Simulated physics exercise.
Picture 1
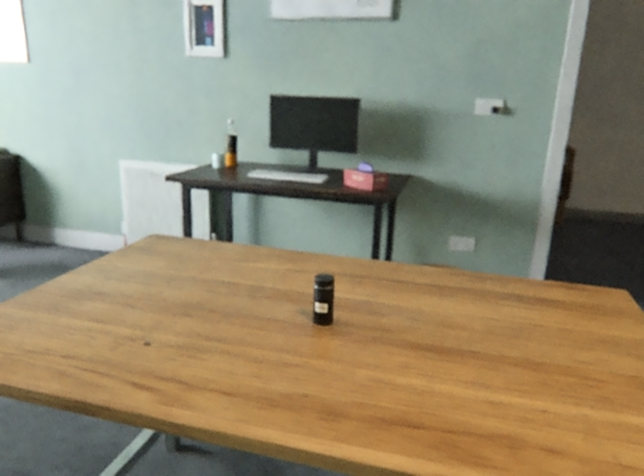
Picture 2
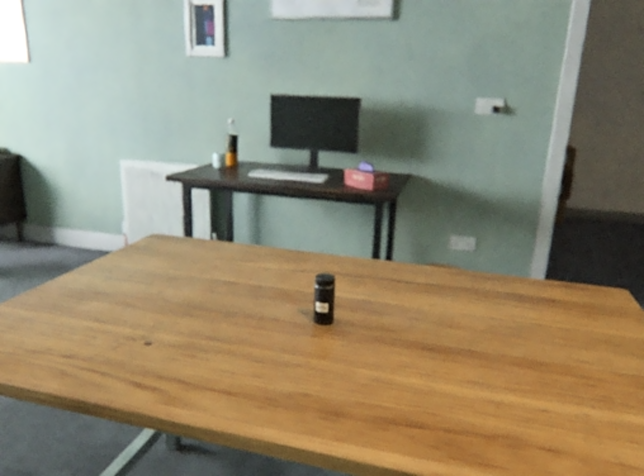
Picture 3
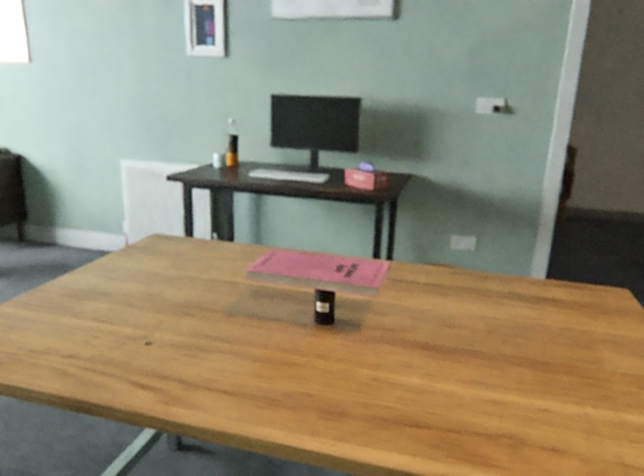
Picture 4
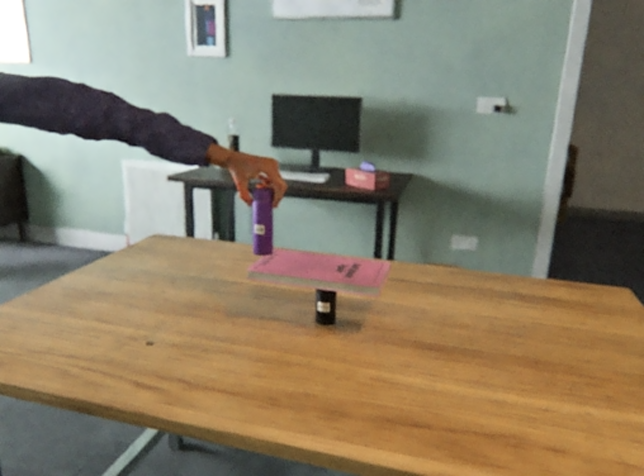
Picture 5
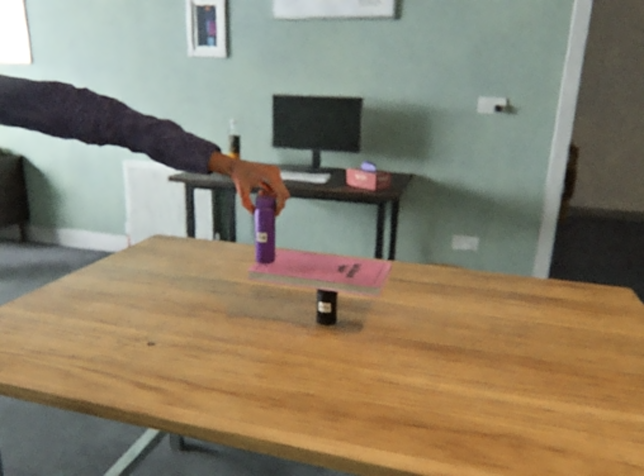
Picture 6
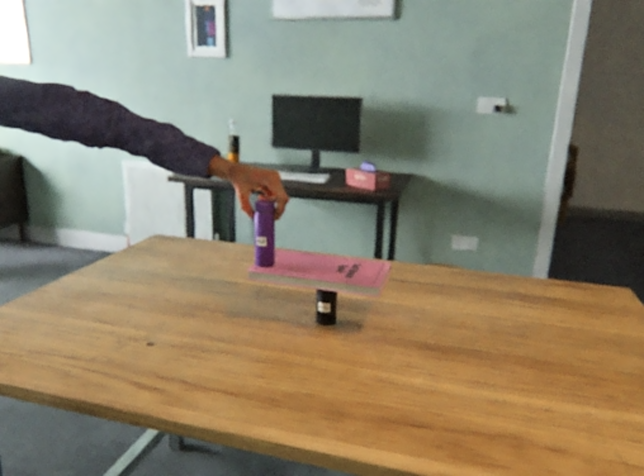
The video shows a small black container on a wooden table, then a pink book lying flat on top of it. A hand reaches in from the left and lowers a purple shaker onto the book's left side, keeping hold.
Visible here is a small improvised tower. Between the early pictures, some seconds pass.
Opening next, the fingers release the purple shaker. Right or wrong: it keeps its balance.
Wrong.
Then, 0.40 s past the last view, purple shaker now fallen; pink book rocked 33° from its first pose.
Then, 0.50 s past the last view, pink book rocked 49° from its first pose.
Then, 0.70 s past the last view, pink book now fallen; black shaker on its side.
Then, 0.80 s past the last view, black shaker on its side.
Finally, fallen, pink book and purple shaker; down or leaning hard in the stack, black shaker. The stack gives way.
